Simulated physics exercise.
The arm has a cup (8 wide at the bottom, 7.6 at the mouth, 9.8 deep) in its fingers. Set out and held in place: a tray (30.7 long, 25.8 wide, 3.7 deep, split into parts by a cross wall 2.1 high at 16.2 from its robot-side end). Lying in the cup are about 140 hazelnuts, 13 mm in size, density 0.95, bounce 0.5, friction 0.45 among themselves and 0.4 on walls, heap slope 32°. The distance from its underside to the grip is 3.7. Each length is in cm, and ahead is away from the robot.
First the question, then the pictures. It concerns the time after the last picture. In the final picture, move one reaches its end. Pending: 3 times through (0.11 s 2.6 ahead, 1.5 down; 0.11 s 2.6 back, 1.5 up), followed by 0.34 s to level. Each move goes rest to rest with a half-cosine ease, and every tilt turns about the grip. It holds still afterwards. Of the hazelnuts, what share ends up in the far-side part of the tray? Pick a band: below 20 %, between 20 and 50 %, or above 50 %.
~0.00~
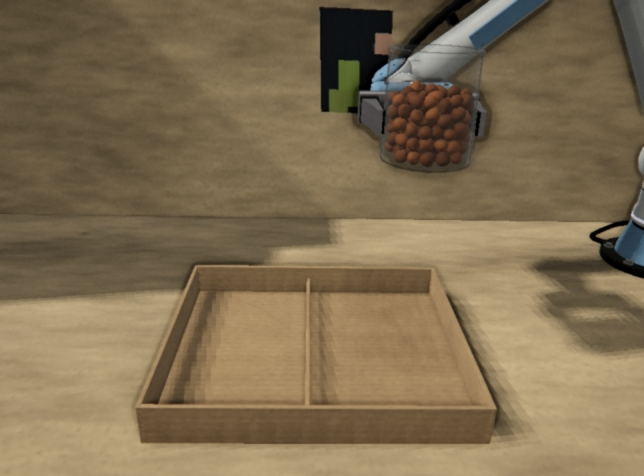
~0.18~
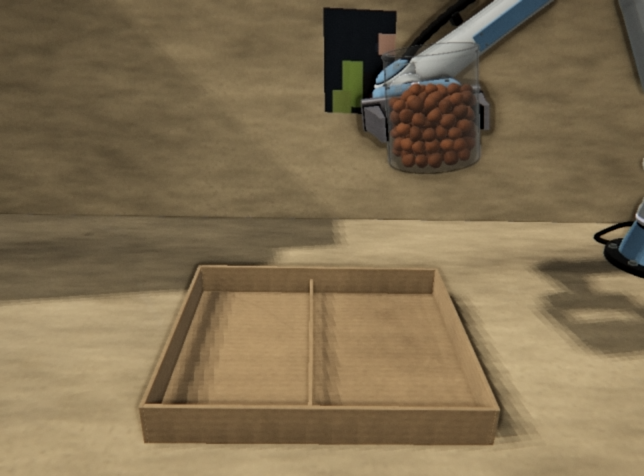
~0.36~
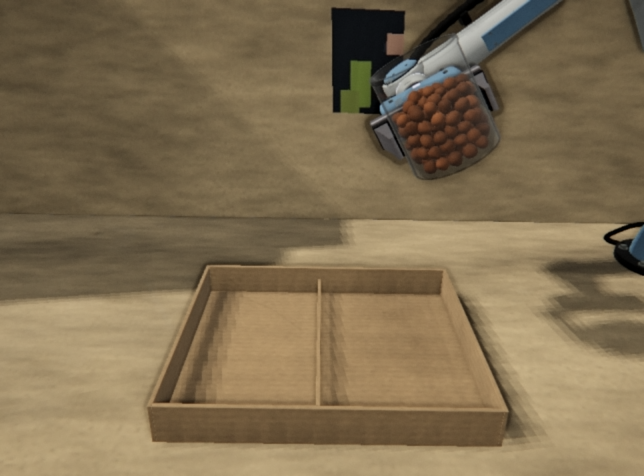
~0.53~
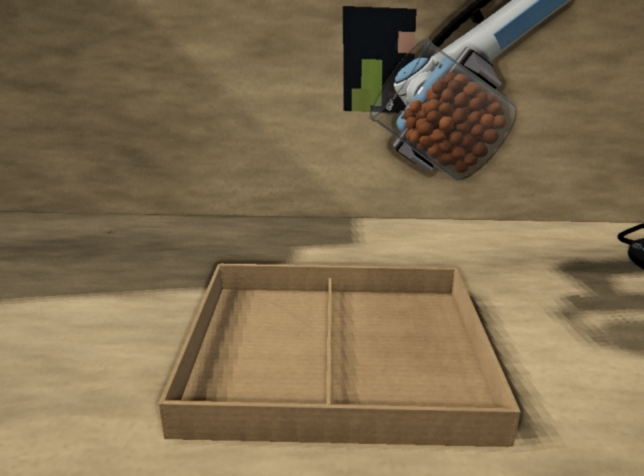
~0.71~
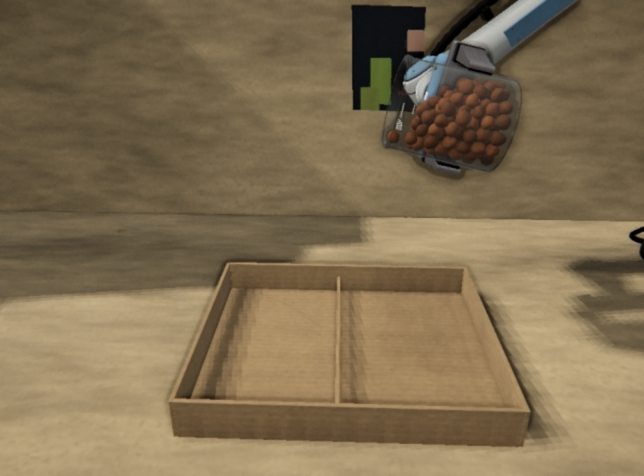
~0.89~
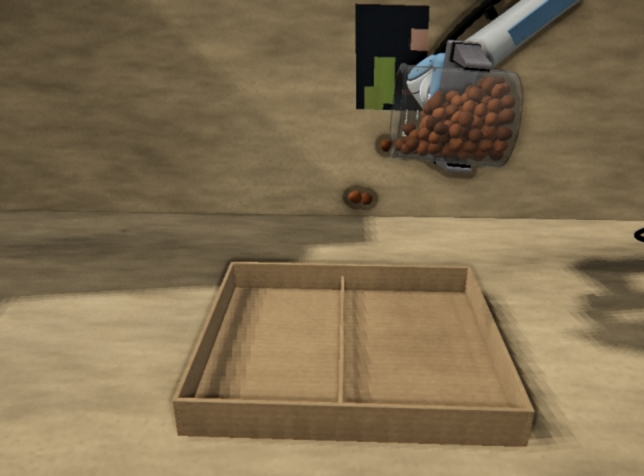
The share falls between 20 and 50 %.
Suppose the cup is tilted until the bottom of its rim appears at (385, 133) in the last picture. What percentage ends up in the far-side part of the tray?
I'd put it at roughly 5 %.
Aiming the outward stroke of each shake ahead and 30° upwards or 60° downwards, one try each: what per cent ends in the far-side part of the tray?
First try about 55 %, second try about 10 %.
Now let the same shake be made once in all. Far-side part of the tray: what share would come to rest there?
About 15 %.
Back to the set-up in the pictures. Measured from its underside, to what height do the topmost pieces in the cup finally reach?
I'd put it at close to 5.0 centimetres.
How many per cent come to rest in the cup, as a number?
Roughly 55 percent.
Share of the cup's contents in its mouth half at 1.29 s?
Mouth half share: Roughly 60 %.
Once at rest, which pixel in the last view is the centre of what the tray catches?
About (292, 344).
By 1.29 s, tilted 86° forward, highest piece 27 above the table; 112 in the cup, 15 in the far-side part, 4 in the robot-side part, 7 in flight or on a rim.
By 1.69 s, tilted 55° forward, highest piece 28 above the table; 80 in the cup, 37 in the far-side part, 15 in the robot-side part, 6 in flight or on a rim.
By 2.09 s, level, highest piece 28 above the table; 79 in the cup, 41 in the far-side part, 18 in the robot-side part.
By 3.14 s, level, highest piece 28 above the table; 79 in the cup, 41 in the far-side part, 18 in the robot-side part.
Final count, 79 in the cup, 41 in the far-side part, 18 in the robot-side part. That is 30 % in the far-side part of the tray.
